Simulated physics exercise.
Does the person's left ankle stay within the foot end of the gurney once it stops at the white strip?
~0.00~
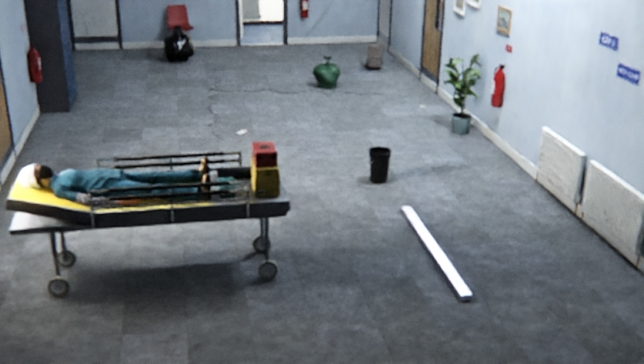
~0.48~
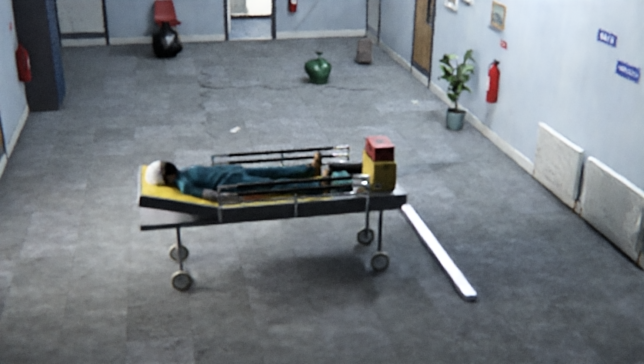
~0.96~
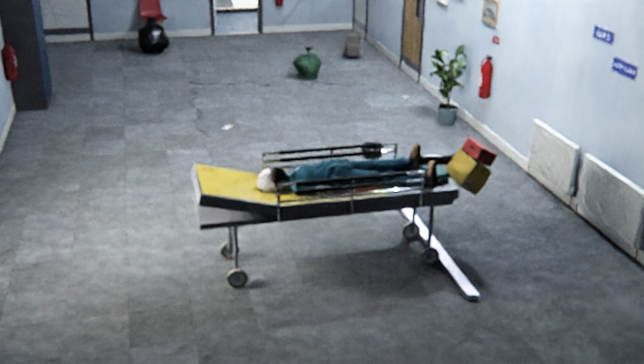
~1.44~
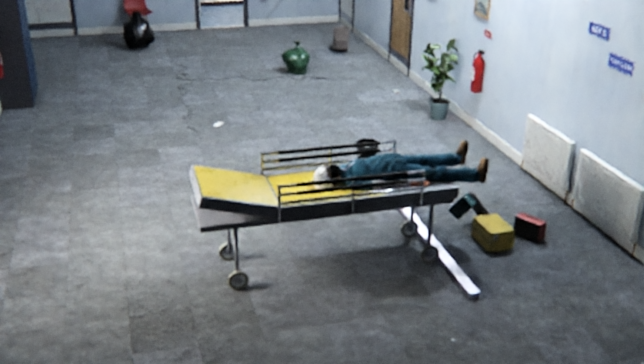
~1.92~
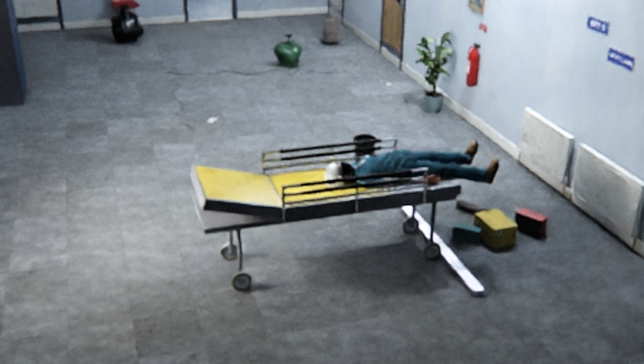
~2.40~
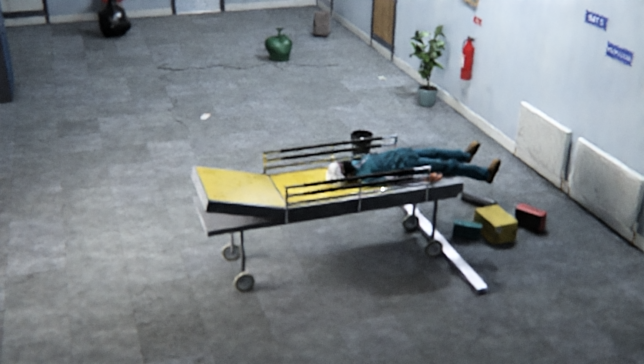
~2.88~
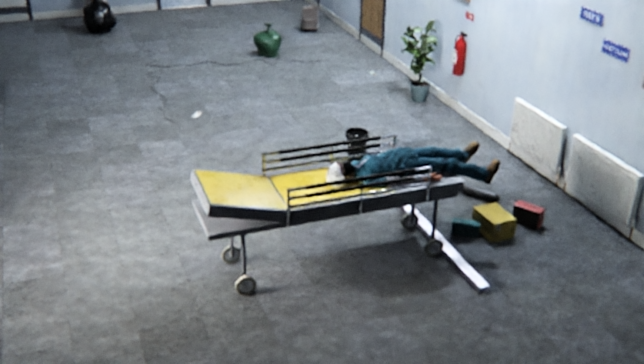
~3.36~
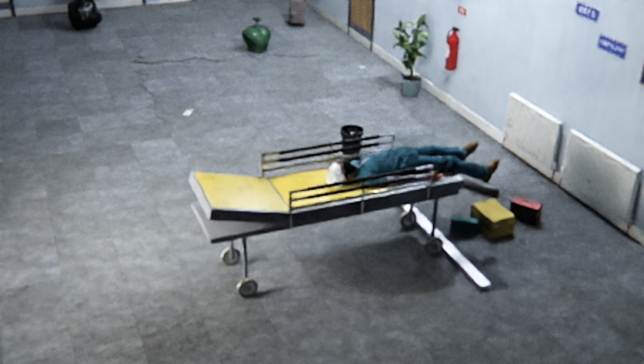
No, the person slides feet first along the gurney and the left ankle passes the foot end, leaving the legs sticking out beyond it.
In a grey-floored hallway, a gurney carrying a person lying face up rolls right and stops at a white strip. The person slides feet first until the legs jut past the foot end, while the red and yellow cases and other loose items tumble to the floor, where they remain.
